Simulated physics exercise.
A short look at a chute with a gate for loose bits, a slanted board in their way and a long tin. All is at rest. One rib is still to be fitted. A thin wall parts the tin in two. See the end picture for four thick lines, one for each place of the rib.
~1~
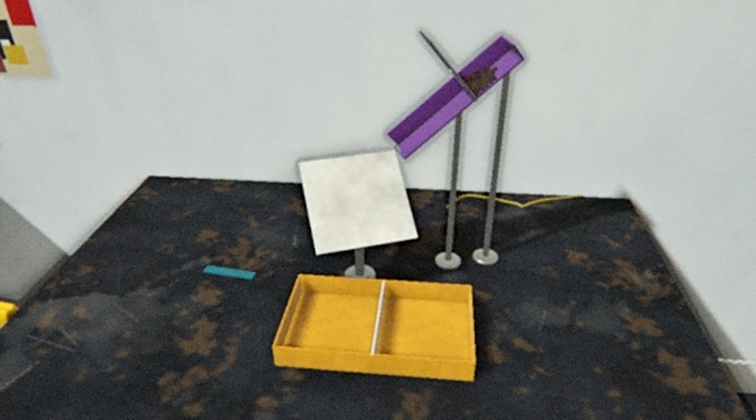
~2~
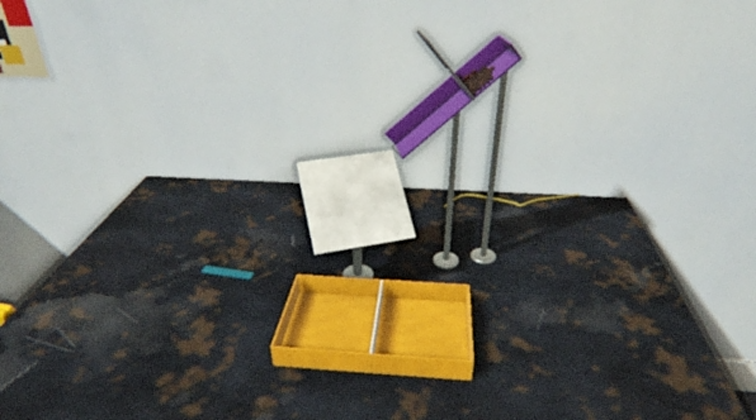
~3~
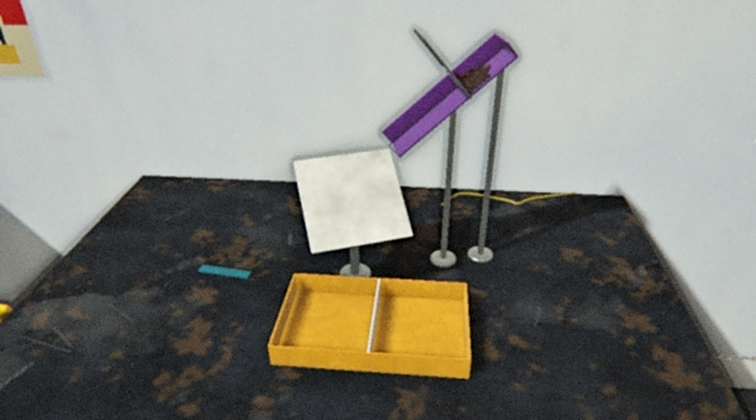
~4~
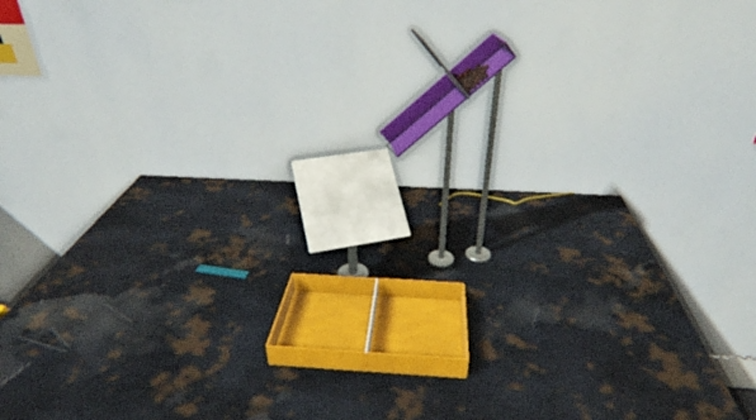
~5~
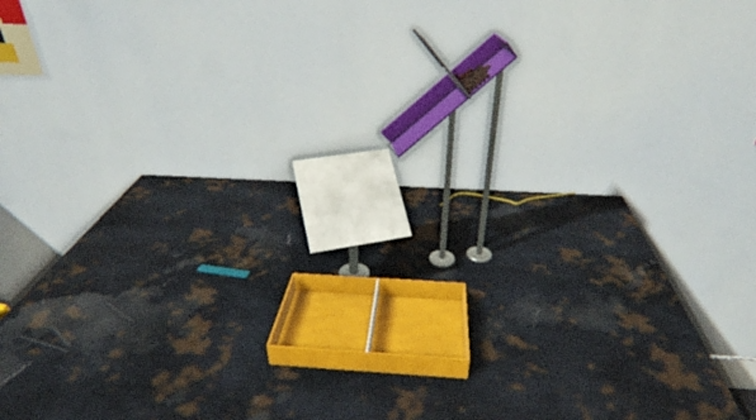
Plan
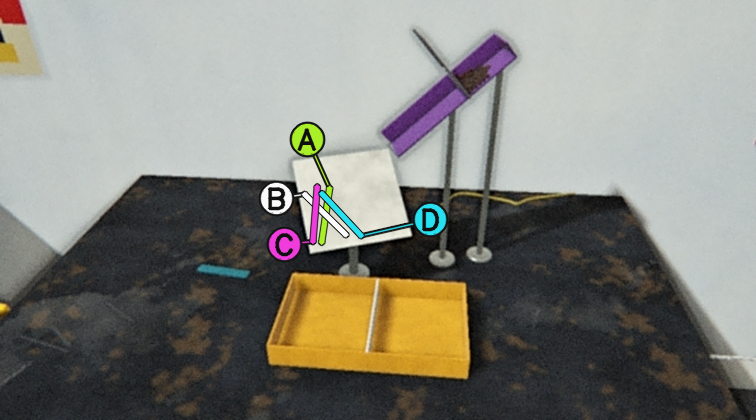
Nothing moves but a slight drift of the view over a purple chute, white board and yellow tray.
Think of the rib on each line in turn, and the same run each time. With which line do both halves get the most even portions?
Line B does it best.
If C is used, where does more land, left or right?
Left.
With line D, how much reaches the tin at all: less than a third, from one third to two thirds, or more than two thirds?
It is more than two thirds.
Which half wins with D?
The right half.
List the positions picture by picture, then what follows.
The first picture shows load behind the gate at (479, 82), allspice berries; lip of the chute at (401, 152), sloping fairly steeply.
The second picture shows middle of the board at (356, 199), tilted fairly steeply; middle of its low edge at (366, 245); of its high edge at (346, 156).
The third picture shows front corners of the tin at (269, 346) and (470, 360); front end of its middle wall at (368, 353).
The fourth picture shows middle of the load at (471, 80); lip at (394, 151).
The fifth picture shows middle of the load at (472, 80); lip at (395, 151).
On the marked copy, line A from (329, 188) to (321, 242); line B from (304, 194) to (346, 234); line C from (317, 186) to (312, 241); line D from (321, 193) to (361, 235).
With A, of what is caught, nearly all in the left half, a small part in the right.
With B, of what is caught, about a third in the left half, about two thirds in the right.
With C, of what is caught, nearly all in the left half, a small part in the right.
With D, of what is caught, a small part in the left half, most in the right.
